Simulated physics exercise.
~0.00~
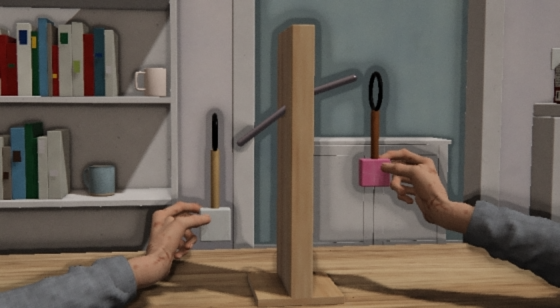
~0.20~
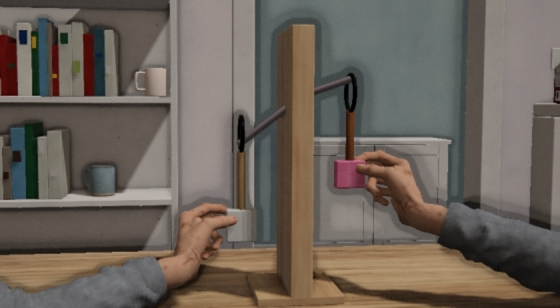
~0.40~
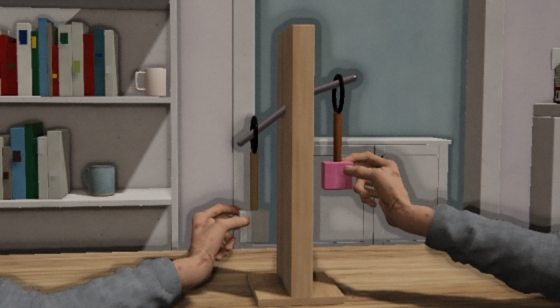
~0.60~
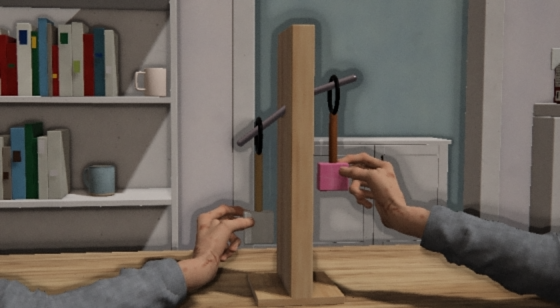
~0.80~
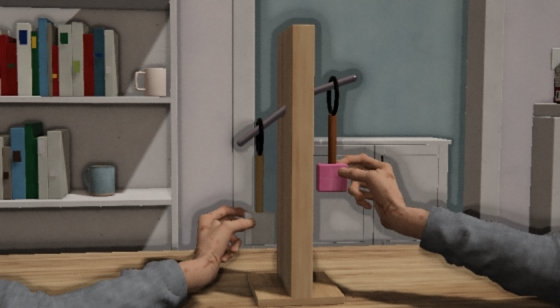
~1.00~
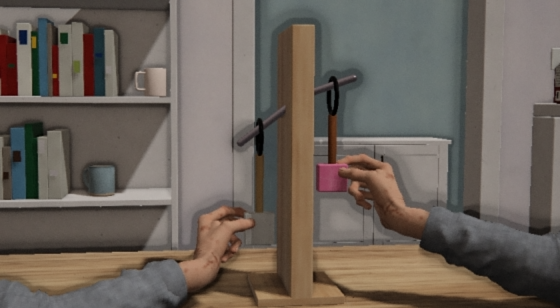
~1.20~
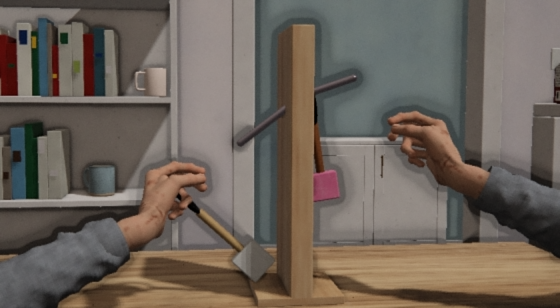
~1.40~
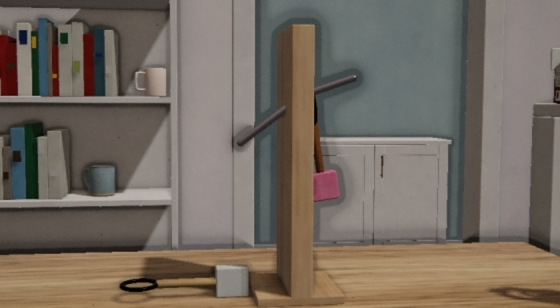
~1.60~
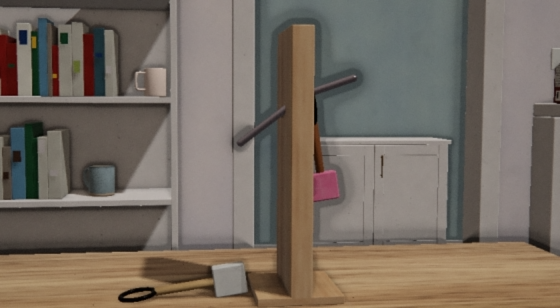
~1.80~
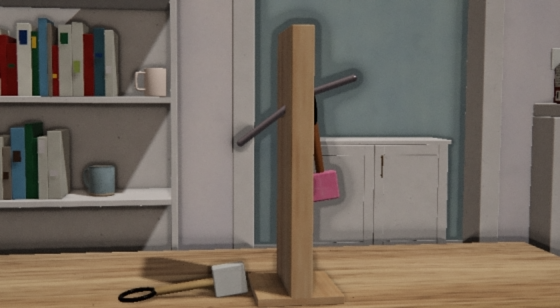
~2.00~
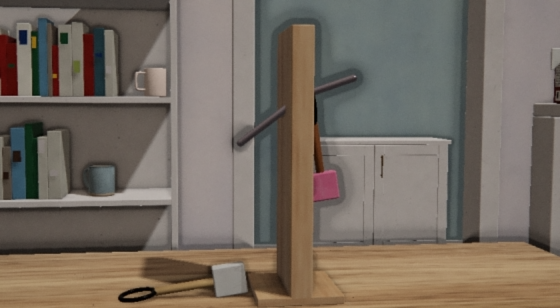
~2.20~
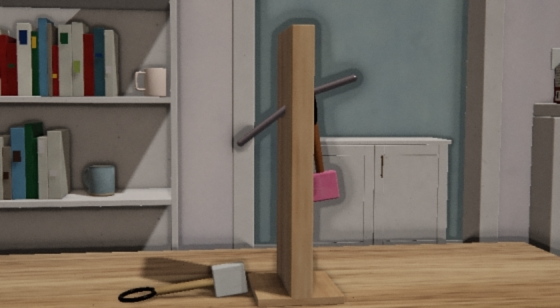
A white-headed brush and a pink-headed brush, each with a dark loop at the top of its handle, are held by two hands on either side of a wooden stand with a slanted gray rod. The hands move them inward, the white one to the right and the pink one to the left, until their loops are at the rod. After a brief pause, the hands let go and draw back. The pink brush shifts slightly left and hangs tilted from the rod, while the white brush drops, tipping over. It ends lying on the table left of the stand, as the pink one stays hanging.
